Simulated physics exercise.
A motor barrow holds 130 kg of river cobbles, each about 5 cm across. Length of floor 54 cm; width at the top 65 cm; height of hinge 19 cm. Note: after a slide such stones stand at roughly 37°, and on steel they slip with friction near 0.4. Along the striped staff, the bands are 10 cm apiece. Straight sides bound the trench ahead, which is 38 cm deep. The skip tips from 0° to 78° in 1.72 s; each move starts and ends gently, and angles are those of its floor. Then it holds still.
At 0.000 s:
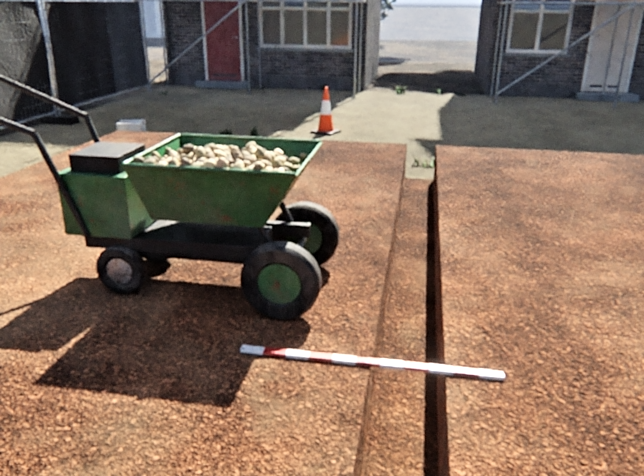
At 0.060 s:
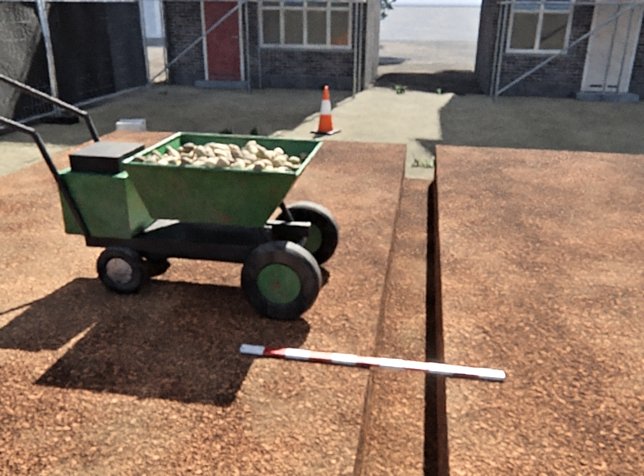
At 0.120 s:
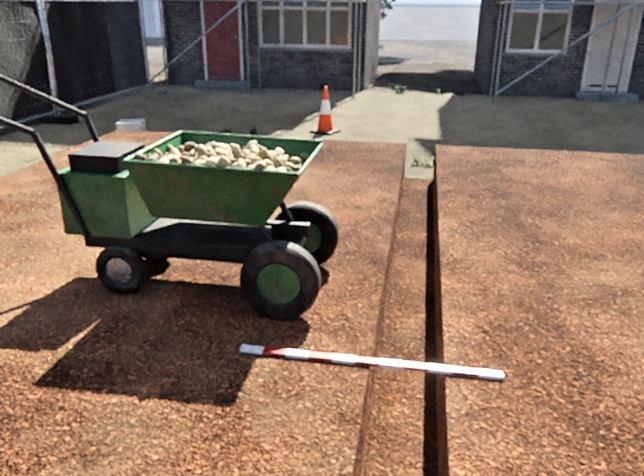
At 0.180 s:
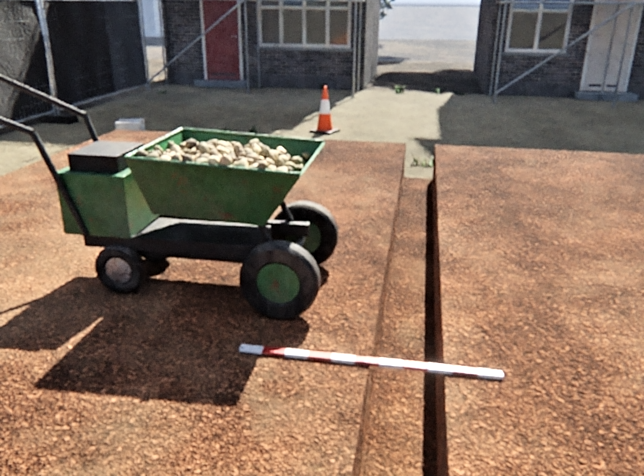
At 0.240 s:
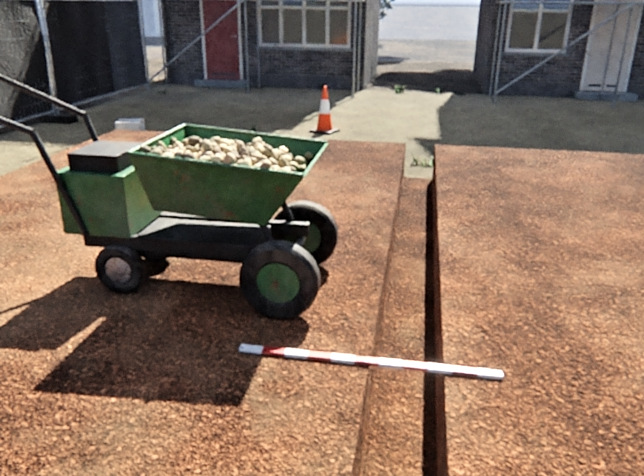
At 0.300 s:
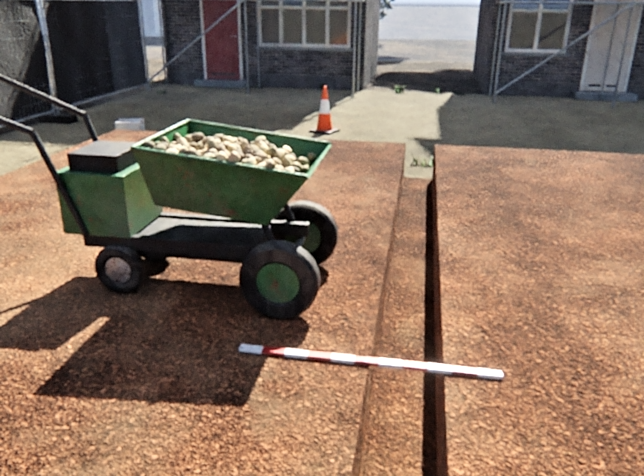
In this clip, a green motor barrow loaded with pale cobbles stands on reddish ground left of a narrow trench and a striped staff; its skip, level at first, tilts slightly toward the right while the wheels stay still.
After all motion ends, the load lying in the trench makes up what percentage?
It makes up about 64 per cent.
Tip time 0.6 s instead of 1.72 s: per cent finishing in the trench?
In that case some 35 per cent.
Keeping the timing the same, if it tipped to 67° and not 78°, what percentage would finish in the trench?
It would be near 65 per cent.
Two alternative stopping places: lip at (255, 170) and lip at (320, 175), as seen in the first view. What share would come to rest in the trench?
Near 100 then near 40 percent.
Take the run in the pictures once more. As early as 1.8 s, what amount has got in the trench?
35 per cent, give or take.
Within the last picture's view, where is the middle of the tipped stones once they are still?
Somewhere around (425, 343) in the last picture.
After 1.3 s the floor is at 66°; 97 % in the skip, 3 % in the trench; the foremost stones are at (424, 279).
After 1.8 s the floor is at 78°; 33 % in the skip, 37 % in the trench, 30 % past the trench; the foremost stones are at (549, 296).
After 2.2 s the floor is at 78°; 11 % in the skip, 53 % in the trench, 36 % past the trench; the foremost stones are at (611, 295).
After 4.1 s the floor is at 78°; 0 % in the skip, 64 % in the trench, 36 % past the trench; the foremost stones are at (641, 296).
